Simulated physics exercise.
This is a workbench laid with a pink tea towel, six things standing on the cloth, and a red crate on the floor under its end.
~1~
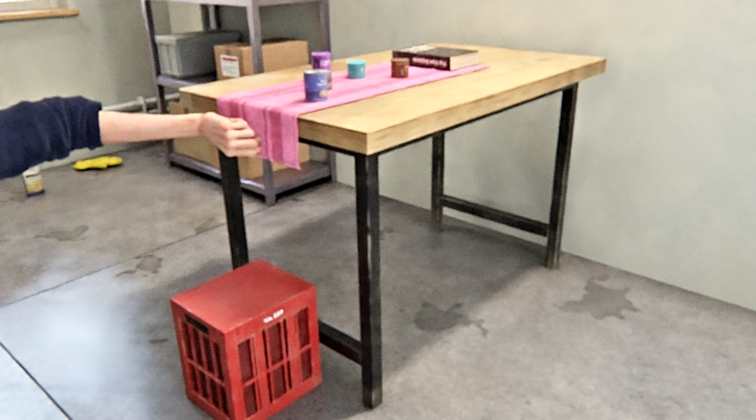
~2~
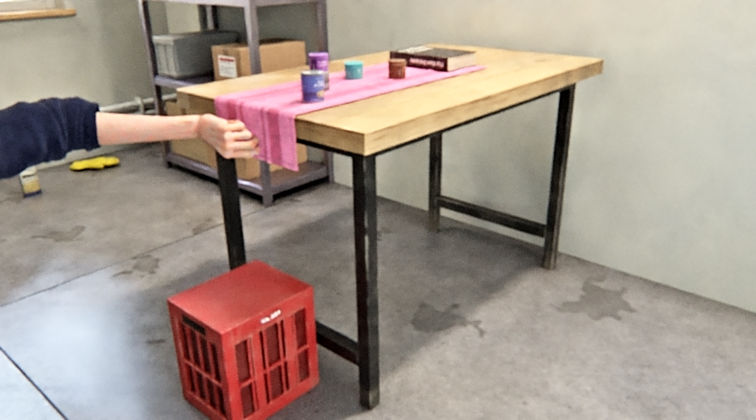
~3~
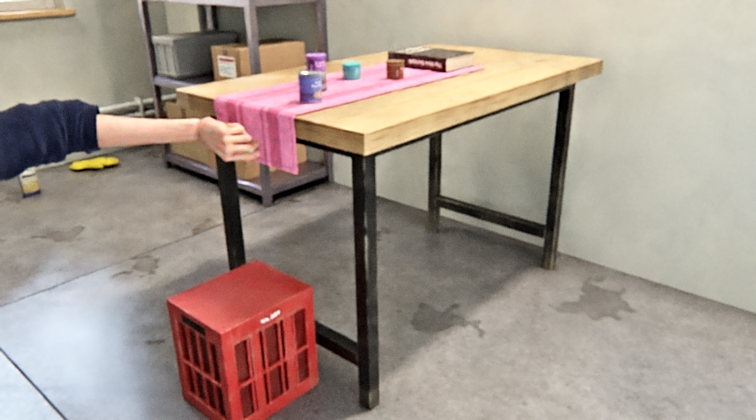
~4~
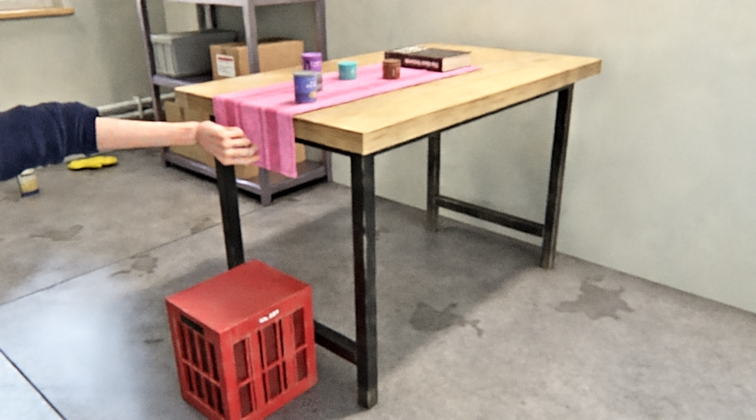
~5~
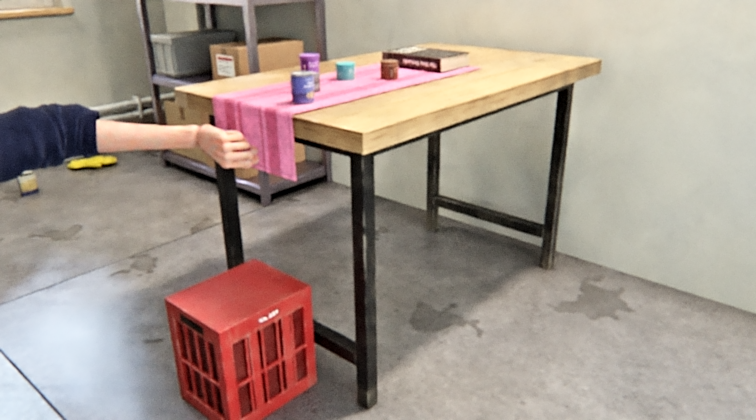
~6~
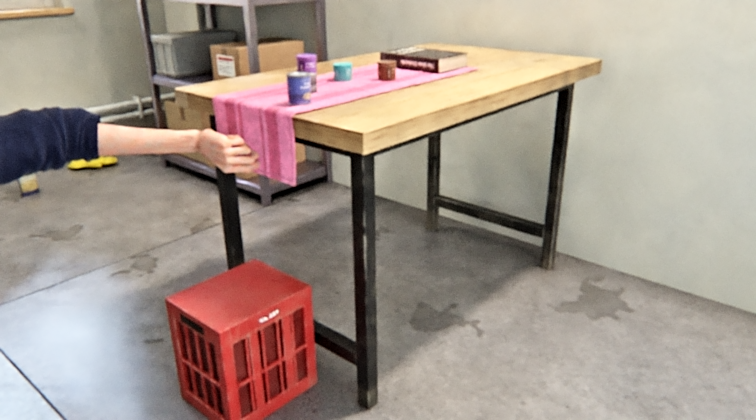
A pink cloth is drawn slowly over the near left end of a wooden workbench in a grey-floored room, seen from slightly above. On it stand blue, purple, turquoise and brown containers and a dark book, with a red crate on the floor below. A dark-sleeved arm from the left grips the cloth as its hem creeps lower and the things shift slightly left, the camera almost still.
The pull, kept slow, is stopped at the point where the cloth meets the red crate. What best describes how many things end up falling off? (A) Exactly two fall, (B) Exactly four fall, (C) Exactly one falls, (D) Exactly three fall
(D) Exactly three fall.
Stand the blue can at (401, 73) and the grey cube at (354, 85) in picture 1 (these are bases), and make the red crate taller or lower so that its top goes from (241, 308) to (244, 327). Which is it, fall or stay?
The blue can holds on; the grey cube drops off.
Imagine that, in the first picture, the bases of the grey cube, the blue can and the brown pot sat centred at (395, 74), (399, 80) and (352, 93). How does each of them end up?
The grey cube ends up still aboard; the blue can ends up still aboard; the brown pot ends up knocked off.
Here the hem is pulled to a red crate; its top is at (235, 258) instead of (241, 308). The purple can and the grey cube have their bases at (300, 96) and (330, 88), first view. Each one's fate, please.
The purple can ends up off while the grey cube ends up on top.
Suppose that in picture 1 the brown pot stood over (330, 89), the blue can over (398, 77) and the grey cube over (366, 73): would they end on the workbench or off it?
Outcome: The brown pot is gone, the blue can is still in place, the grey cube is still in place.
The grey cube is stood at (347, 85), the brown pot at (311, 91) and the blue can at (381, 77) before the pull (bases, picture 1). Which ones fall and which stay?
My call: The grey cube takes a tumble; the brown pot takes a tumble; the blue can hangs on.
Early on, hem near (258, 208); blue can gone.
Midway, hem near (261, 257); blue can and grey cube gone.
Near the end, hem on the crate; blue can, grey cube and purple can gone.
Finally, hem on the crate; blue can, grey cube and purple can gone. Over the edge go three.
